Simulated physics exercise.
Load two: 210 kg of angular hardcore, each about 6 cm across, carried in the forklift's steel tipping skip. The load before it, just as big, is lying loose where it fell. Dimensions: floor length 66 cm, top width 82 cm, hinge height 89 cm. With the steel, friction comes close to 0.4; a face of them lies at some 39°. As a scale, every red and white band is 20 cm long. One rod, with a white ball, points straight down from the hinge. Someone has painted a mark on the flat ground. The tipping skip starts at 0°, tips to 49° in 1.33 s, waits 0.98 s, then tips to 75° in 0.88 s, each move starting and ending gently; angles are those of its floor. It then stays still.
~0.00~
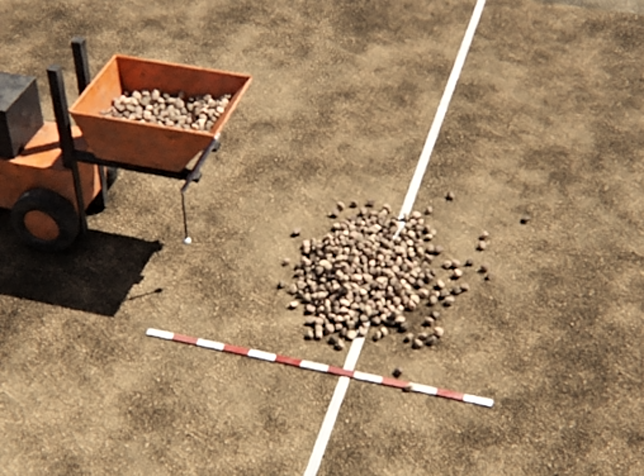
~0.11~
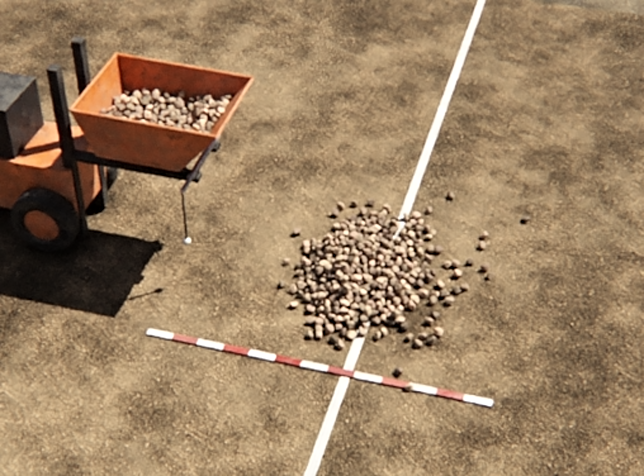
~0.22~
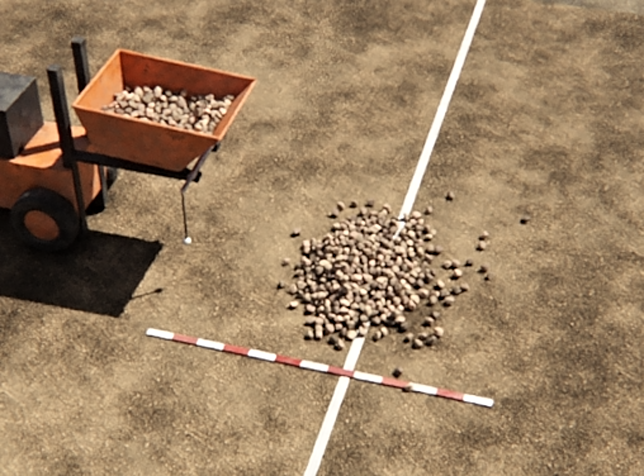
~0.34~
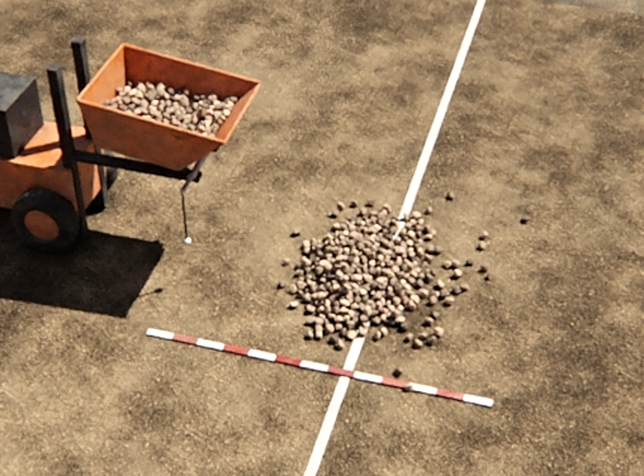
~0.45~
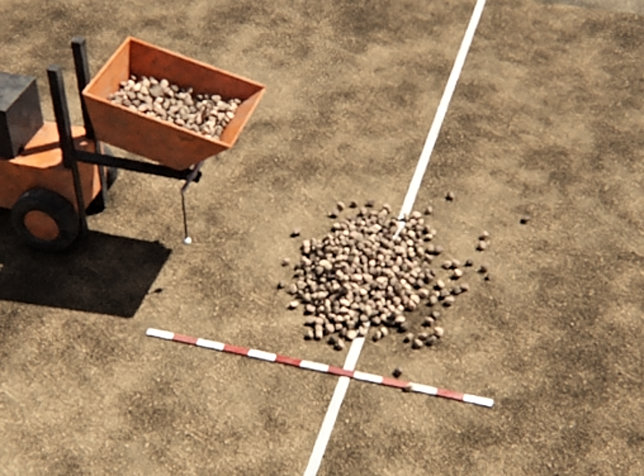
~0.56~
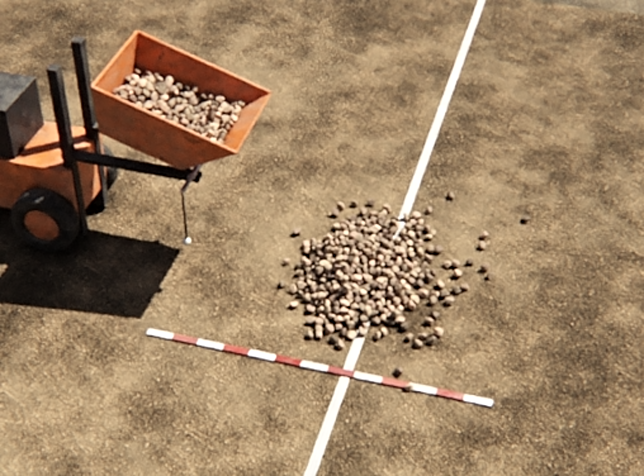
An orange skip of pale brown stones, carried at the front of an orange and black forklift at upper left, tilts gradually toward the right, its rear end rising while the stones inside shift slightly. On the mottled brown ground, seen from above at an angle, a loose heap of similar stones lies across a white line, behind a red and white banded rod. The camera, forklift wheels and heap stay still.
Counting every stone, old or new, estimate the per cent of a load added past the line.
Roughly 0 per cent of a load more.
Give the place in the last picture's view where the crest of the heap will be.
I'd say somewhere near (318, 236).
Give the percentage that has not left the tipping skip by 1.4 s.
Around 100 in a hundred.
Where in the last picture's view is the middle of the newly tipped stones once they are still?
Their middle rests near (307, 253).
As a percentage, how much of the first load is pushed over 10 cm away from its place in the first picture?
I'd put it at about 0 per cent.
After 1.0 s the floor is at 41°; in per cent of one load, 100 in the tipping skip, 74 short of the line, 26 past the line; the foremost stones are at (483, 259).
After 1.4 s the floor is at 49°; in per cent of one load, 100 in the tipping skip, 74 short of the line, 26 past the line; the foremost stones are at (483, 259).
After 3.6 s the floor is at 75°; in per cent of one load, 55 in the tipping skip, 119 short of the line, 26 past the line; the foremost stones are at (483, 259).
After 6.0 s the floor is at 75°; in per cent of one load, 0 in the tipping skip, 174 short of the line, 26 past the line; the foremost stones are at (483, 259). Net gain past the line, 0.
